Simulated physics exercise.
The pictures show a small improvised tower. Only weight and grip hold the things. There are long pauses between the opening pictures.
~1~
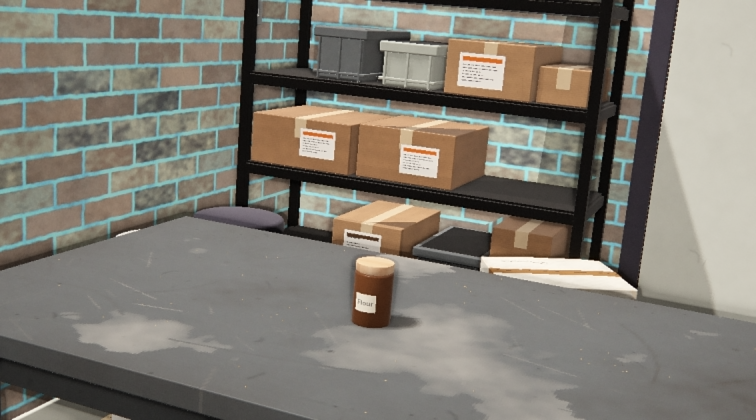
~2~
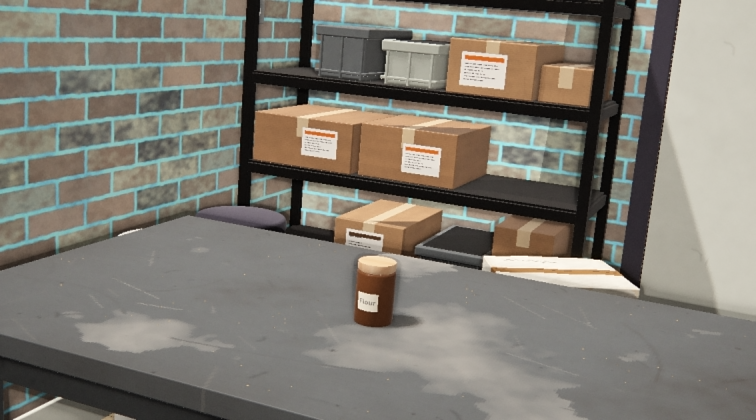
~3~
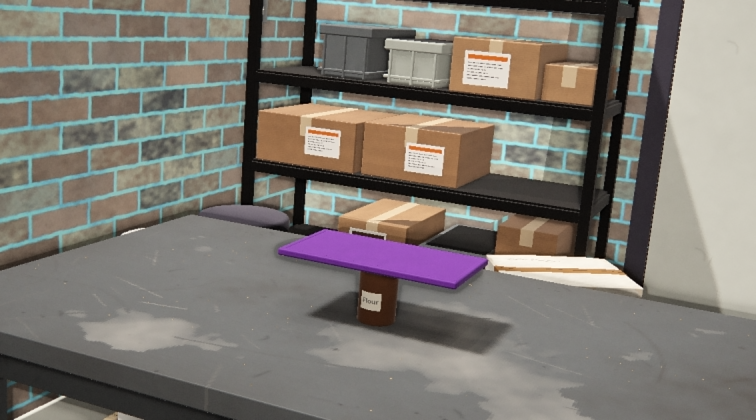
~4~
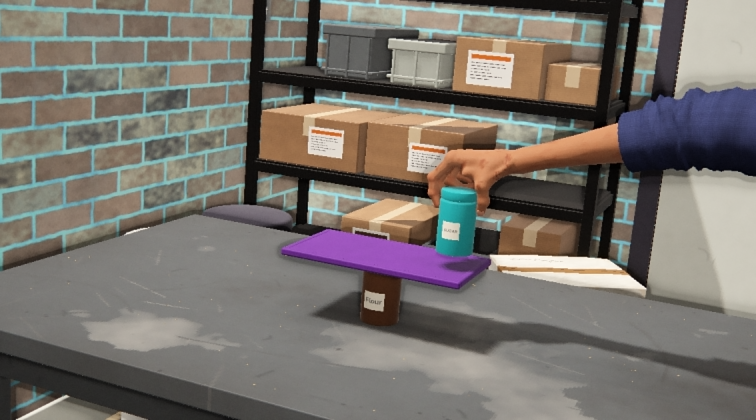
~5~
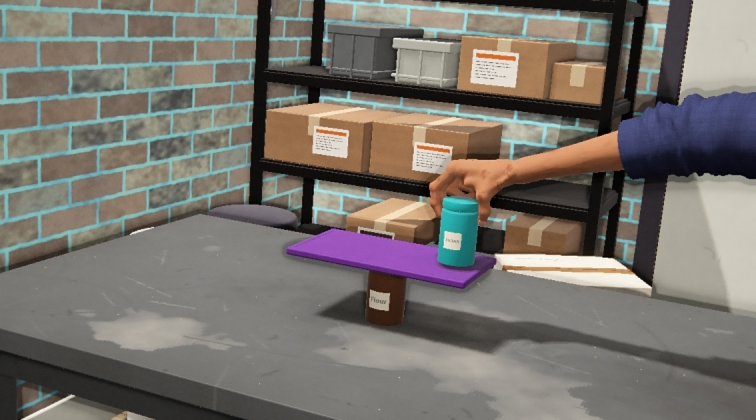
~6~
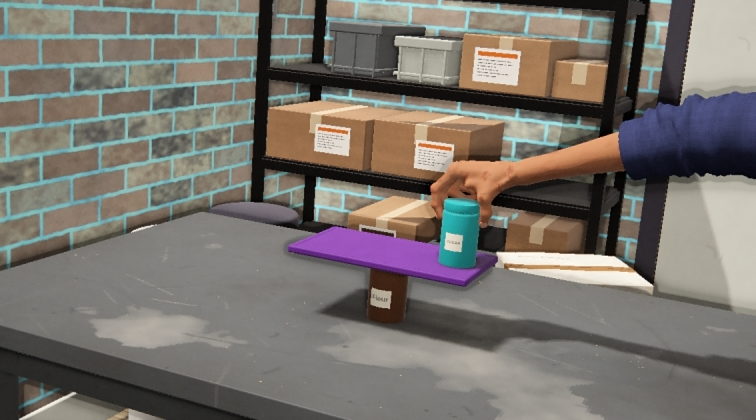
In the video, a brown jar stands on a gray table, then a flat purple lid appears balanced across its top. A hand reaches in from the right and lowers a turquoise jar onto the lid's right side, still gripping it.
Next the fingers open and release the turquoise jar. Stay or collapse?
Outcome: The stack loses its balance.
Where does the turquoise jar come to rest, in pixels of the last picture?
At about (544, 336).
Then, 0.30 s on from there, turquoise jar now fallen; purple lid turned 37° from how it was put.
Then, 0.50 s on from there, purple lid turned 50° from how it was put.
Then, 0.80 s on from there, purple lid turned 31° from how it was put.
In the end, fallen, purple lid and turquoise jar; brown jar unmoved. At the end, from the last picture's camera, turquoise jar near (544, 336). The stack comes apart.
